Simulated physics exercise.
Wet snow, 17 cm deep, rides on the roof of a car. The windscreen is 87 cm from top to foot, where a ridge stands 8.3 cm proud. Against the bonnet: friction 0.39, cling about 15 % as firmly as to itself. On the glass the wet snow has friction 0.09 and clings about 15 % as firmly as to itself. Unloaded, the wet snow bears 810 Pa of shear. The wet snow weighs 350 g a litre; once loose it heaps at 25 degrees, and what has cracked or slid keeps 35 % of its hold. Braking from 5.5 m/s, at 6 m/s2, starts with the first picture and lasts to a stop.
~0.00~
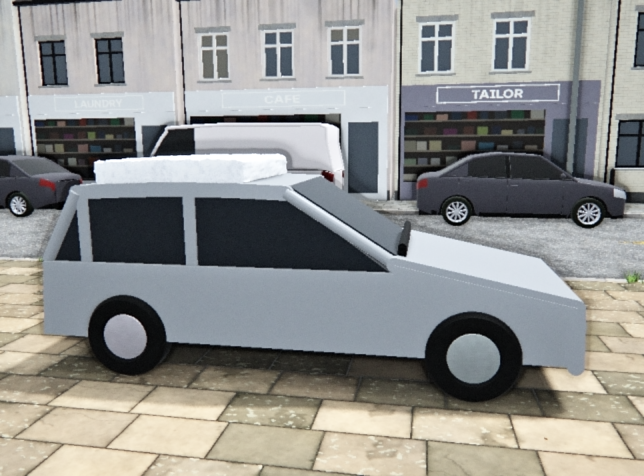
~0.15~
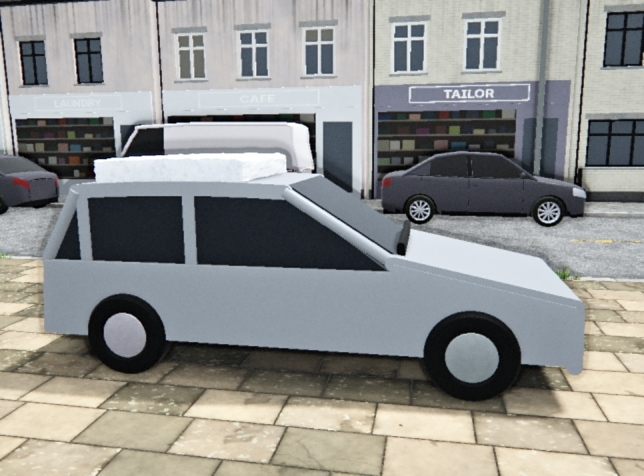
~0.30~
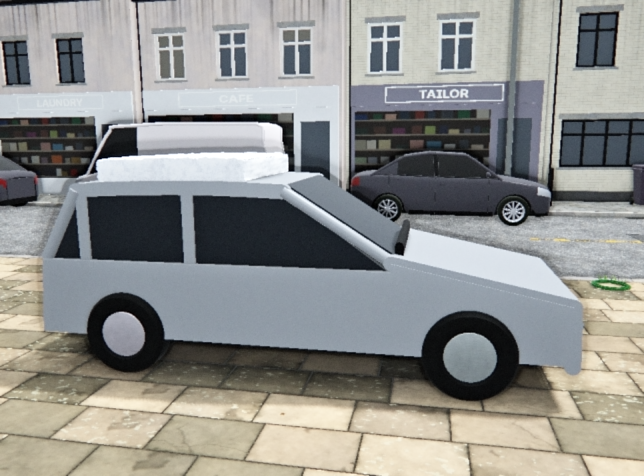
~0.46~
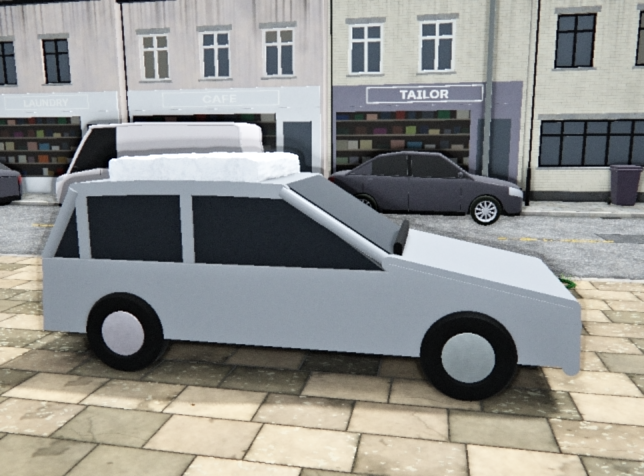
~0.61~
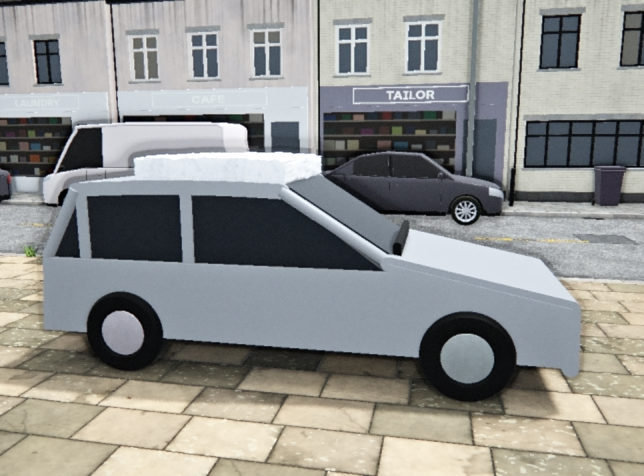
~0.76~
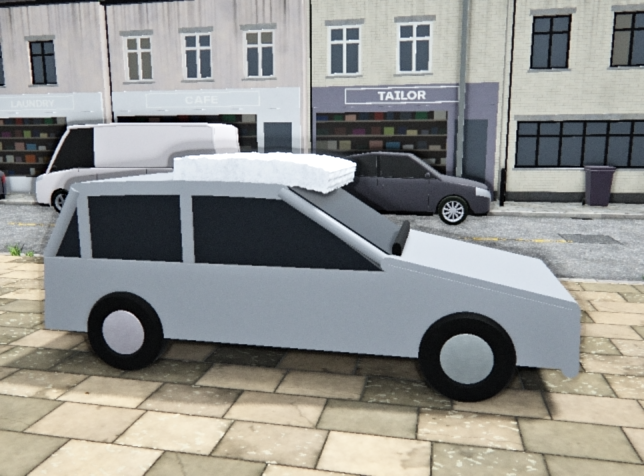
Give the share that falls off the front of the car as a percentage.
Expect roughly 100 %.
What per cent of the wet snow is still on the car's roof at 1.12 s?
About 0 %.
After 1.12 s, none of the snow is on the roof, 33 % on the glass, 67 % on the bonnet and none has gone off the nose.
After 1.55 s, none of the snow is on the roof, none on the glass, 55 % on the bonnet and 45 % has gone off the nose.
After 1.99 s, none of the snow is on the roof, none on the glass, 11 % on the bonnet and 89 % has gone off the nose.
After 2.42 s, none of the snow is on the roof, none on the glass, none on the bonnet and all has gone off the nose.
After 2.52 s, at the end, none of the snow is on the roof, none on the glass, none on the bonnet and all has gone off the nose.
